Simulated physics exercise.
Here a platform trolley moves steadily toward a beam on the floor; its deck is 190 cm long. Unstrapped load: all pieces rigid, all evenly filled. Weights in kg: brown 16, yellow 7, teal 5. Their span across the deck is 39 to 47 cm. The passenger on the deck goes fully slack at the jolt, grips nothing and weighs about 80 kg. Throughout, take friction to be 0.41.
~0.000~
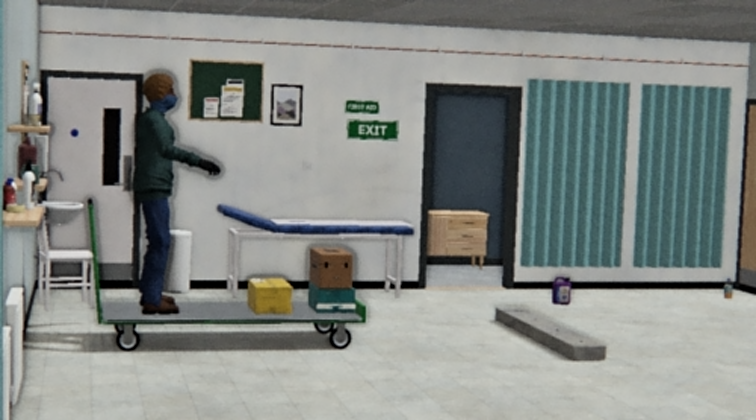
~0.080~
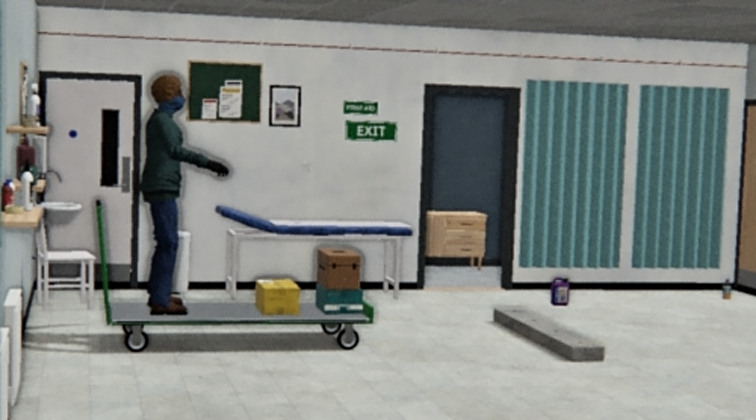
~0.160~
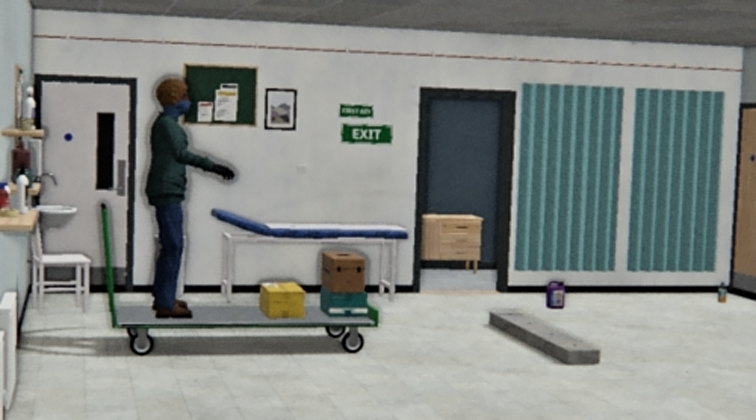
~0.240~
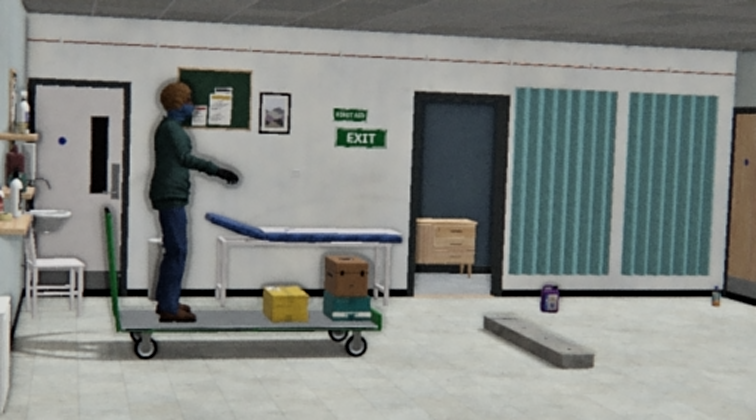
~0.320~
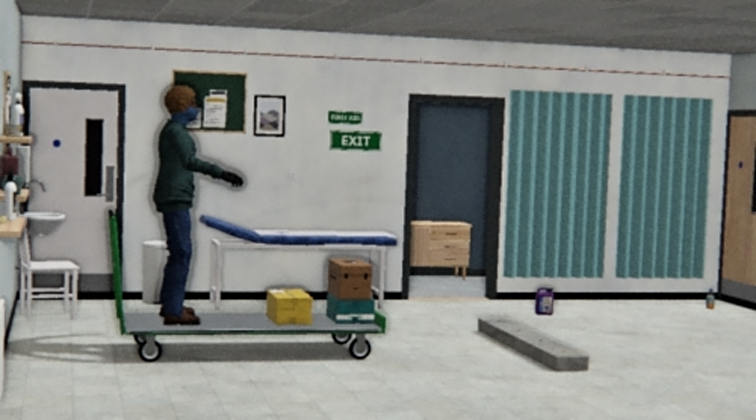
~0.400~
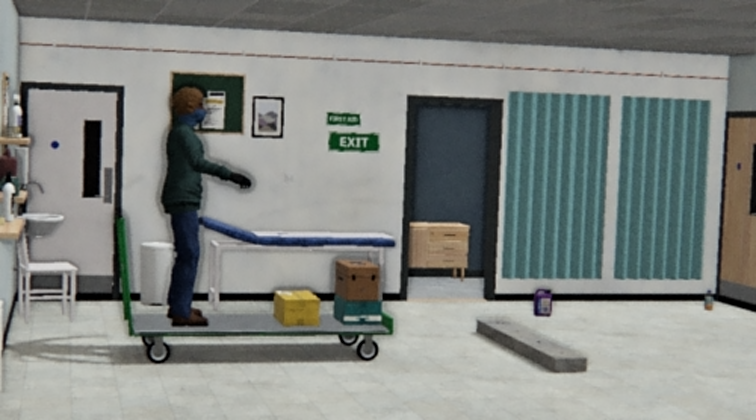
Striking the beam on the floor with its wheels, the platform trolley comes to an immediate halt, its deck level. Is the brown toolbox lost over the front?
It is still carried.
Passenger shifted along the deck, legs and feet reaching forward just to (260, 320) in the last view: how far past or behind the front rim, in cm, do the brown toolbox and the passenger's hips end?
You'd see the brown one end 10 cm behind and the hips 100 cm behind the front rim.
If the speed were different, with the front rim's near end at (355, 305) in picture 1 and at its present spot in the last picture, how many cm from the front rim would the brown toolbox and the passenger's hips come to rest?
The brown one would stop 40 cm past the front rim, and the hips 120 cm behind it.
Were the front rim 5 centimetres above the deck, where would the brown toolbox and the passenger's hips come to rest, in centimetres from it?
With that rim, brown stays 10 cm behind and the hips stay 120 cm behind.
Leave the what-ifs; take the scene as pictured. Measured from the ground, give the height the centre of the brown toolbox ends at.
55 cm.
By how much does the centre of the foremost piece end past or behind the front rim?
Roughly 10 cm behind the front rim.
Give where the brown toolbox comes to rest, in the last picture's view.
End point: About (513, 281) px.
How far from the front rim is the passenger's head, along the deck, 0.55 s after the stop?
Roughly 80 cm behind the front rim.
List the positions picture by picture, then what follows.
In the first picture, brown toolbox (331, 268), yellow parcel (269, 296), rim corner (364, 318); 156 cm short of the stop.
In the second picture, brown toolbox (338, 269), yellow parcel (277, 297), rim corner (372, 319); 149 cm short of the stop.
In the third picture, brown toolbox (343, 272), yellow parcel (282, 300), rim corner (377, 322); 142 cm short of the stop.
In the fourth picture, brown toolbox (346, 276), yellow parcel (285, 304), rim corner (380, 326); 135 cm short of the stop.
In the fifth picture, brown toolbox (350, 279), yellow parcel (289, 307), rim corner (384, 329); 128 cm short of the stop.
In the sixth picture, brown toolbox (357, 280), yellow parcel (296, 308), rim corner (391, 330); 120 cm short of the stop. Speed about 0.9 m/s.
Impact comes at 1.75 s.
After 2.00 s the brown toolbox is 10 cm behind the rim, tilted 0°, near (513, 281) in the last picture's view.
After 2.30 s the brown toolbox is 10 cm behind the rim, tilted 0°, near (513, 281) in the last picture's view.
After 2.75 s the brown toolbox is 10 cm behind the rim, tilted 0°, near (513, 281) in the last picture's view.
At rest, 4.0 s, nothing is past the rim; behind it, brown toolbox, yellow parcel, teal carton and the passenger's hips.
